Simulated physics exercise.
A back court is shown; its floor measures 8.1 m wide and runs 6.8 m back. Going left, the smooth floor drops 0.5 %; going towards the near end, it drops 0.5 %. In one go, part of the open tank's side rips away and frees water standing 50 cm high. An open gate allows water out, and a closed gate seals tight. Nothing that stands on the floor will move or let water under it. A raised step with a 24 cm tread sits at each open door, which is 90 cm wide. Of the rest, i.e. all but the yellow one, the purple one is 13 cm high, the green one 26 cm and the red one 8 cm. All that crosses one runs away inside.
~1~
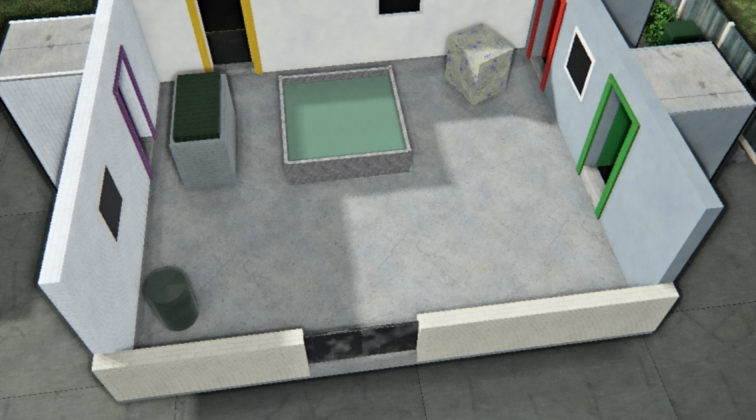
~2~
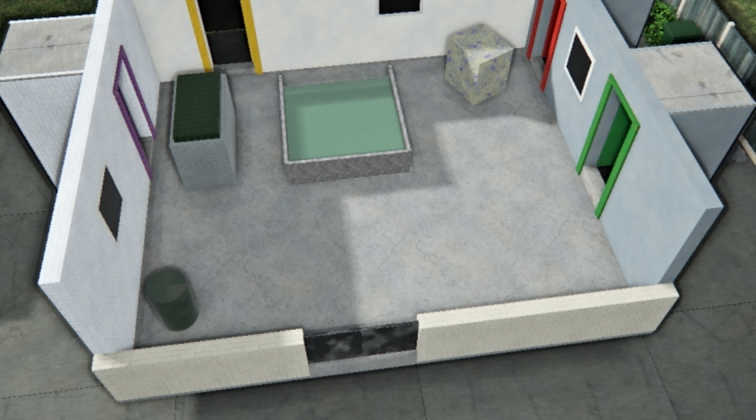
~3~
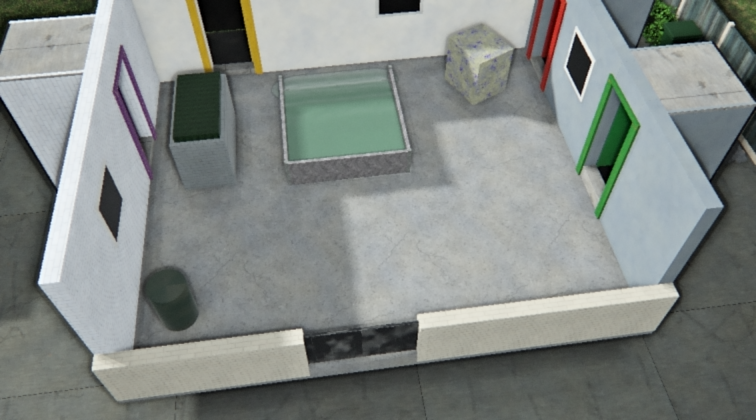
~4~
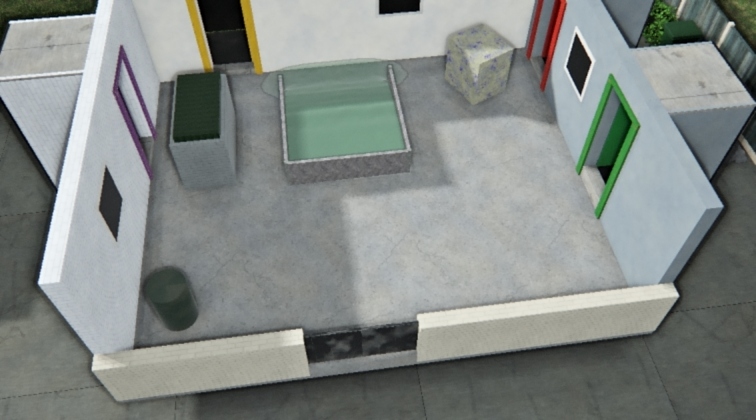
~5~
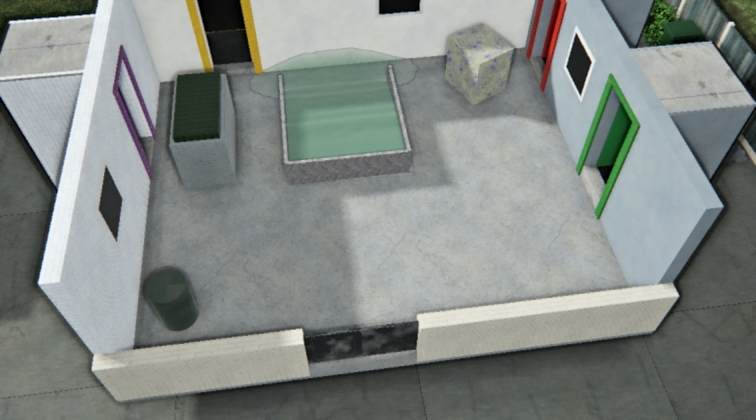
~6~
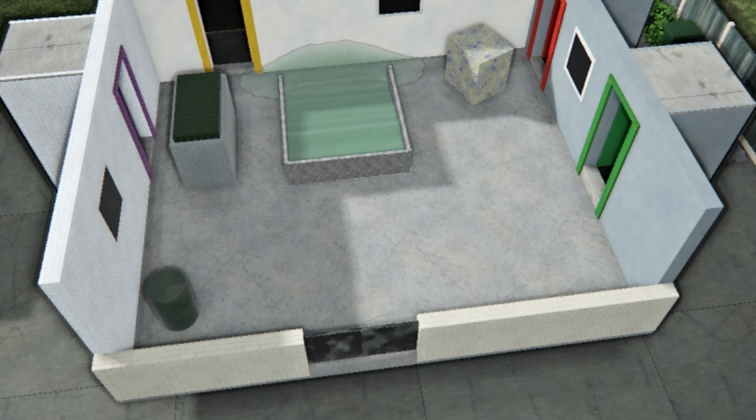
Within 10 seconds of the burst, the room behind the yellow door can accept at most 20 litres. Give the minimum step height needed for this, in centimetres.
Roughly 10.5 centimetres.
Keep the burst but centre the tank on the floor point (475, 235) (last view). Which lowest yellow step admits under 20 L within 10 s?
7.5 cm or thereabouts.
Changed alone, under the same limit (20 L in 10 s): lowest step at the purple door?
For the purple door, about 6.0 cm.
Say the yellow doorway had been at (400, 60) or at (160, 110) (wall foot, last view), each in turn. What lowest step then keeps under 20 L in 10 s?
Minimums: About 18 cm and 22 cm.
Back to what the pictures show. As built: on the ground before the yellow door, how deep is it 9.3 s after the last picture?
Depth: Near 7.0 cm.
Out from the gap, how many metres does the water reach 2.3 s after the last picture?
Front distance: Approx. 4.6 m.
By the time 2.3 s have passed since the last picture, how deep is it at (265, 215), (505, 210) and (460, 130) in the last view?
Depth: About 0, 0, 3 cm.
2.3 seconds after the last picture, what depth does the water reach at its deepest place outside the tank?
32 cm.
Then, 0.7 s after the last picture water covers 10 % of the floor, deepest (40 cm) near (330, 86); 12 cm at the yellow door, 0 litres in over its 13 cm step.
Then, 2.3 s after the last picture water covers 25 % of the floor, deepest (32 cm) near (159, 103); 13 cm at the yellow door, 4 litres in over its 13 cm step.
Then, 9.3 s after the last picture water covers 90 % of the floor, deepest (12 cm) near (159, 97); 7 cm at the yellow door, 6 litres in over its 13 cm step.
At the yellow door as built, the water peaked near 15 cm, 1.5 s after the last picture.
Run again over the same 10 s with other heights there, 26 litres in over 9.5 cm, 6 litres over 13 cm. The limit of 20 litres is kept from about 10.5 cm up.
